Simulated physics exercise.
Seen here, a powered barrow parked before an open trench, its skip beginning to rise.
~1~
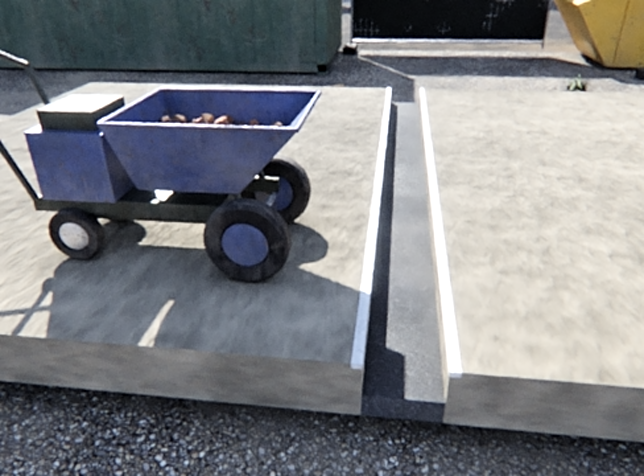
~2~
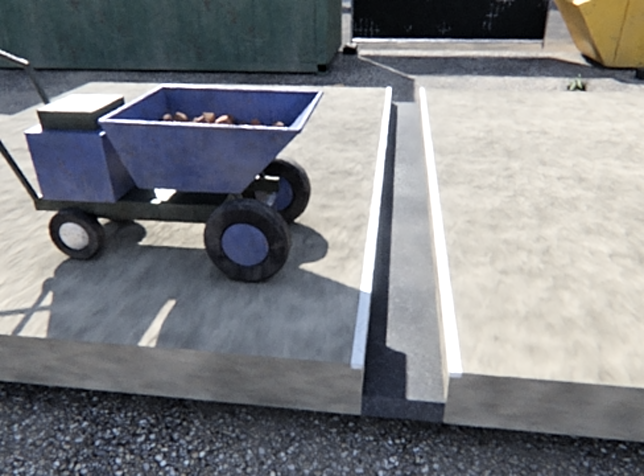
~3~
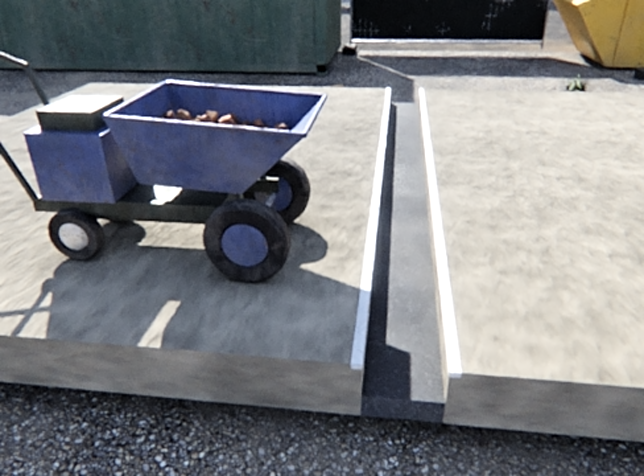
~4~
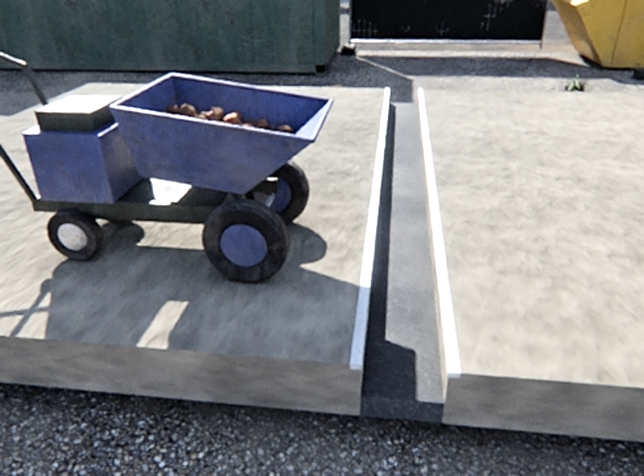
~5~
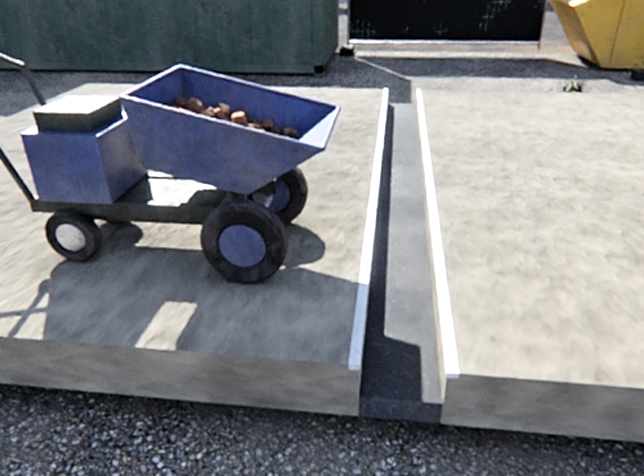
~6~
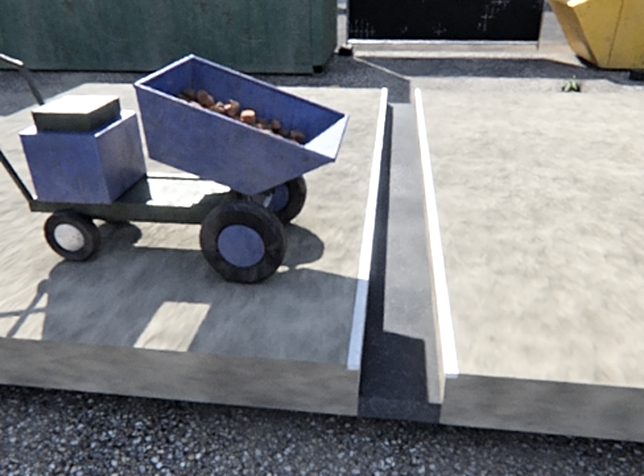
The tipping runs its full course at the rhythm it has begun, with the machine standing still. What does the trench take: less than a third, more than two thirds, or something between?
The trench takes over two thirds.
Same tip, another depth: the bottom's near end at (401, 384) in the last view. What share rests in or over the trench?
Close to 60 per cent.
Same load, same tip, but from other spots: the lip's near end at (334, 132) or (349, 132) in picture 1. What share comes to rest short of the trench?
Roughly 0 per cent, and 0 per cent.
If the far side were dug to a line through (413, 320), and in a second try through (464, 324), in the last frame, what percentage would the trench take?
Roughly 60 per cent, and 90 per cent.
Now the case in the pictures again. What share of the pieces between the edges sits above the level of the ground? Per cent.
It comes to 10 per cent or so.
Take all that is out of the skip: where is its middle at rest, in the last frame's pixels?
At about (401, 268).
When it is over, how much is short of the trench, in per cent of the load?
Roughly 0 in a hundred.
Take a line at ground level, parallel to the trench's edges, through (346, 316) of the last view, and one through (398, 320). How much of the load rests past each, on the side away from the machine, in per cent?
About 90 and 50 per cent.
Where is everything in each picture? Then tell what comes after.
The first picture shows lip of the skip at (296, 131), level; top of the load at (202, 123), clay clods; first edge of the trench at (362, 316); far edge at (450, 322), the trench over half as wide as the skip, and about half as deep as wide.
The second picture shows lip of the skip at (299, 132), level; top of the load at (192, 129).
The third picture shows lip of the skip at (304, 135), tipped barely; top of the load at (195, 127).
The fourth picture shows lip of the skip at (312, 141), tipped a little; top of the load at (194, 120).
The fifth picture shows lip of the skip at (322, 150), tipped a little; top of the load at (197, 127).
The sixth picture shows lip of the skip at (333, 160), tipped clearly; top of the load at (205, 121); first edge of the trench at (359, 316); far edge at (446, 322).
Soon, skip tipped steeply; all in the skip.
A while on, skip tipped right over; about two thirds in the skip; about a third in or heaped over the trench.
Towards the end, skip tipped right over; a small part in the skip; most in or heaped over the trench; a stray few beyond it.
Finally, skip tipped right over; a small part in the skip; most in or heaped over the trench; a stray few beyond it.
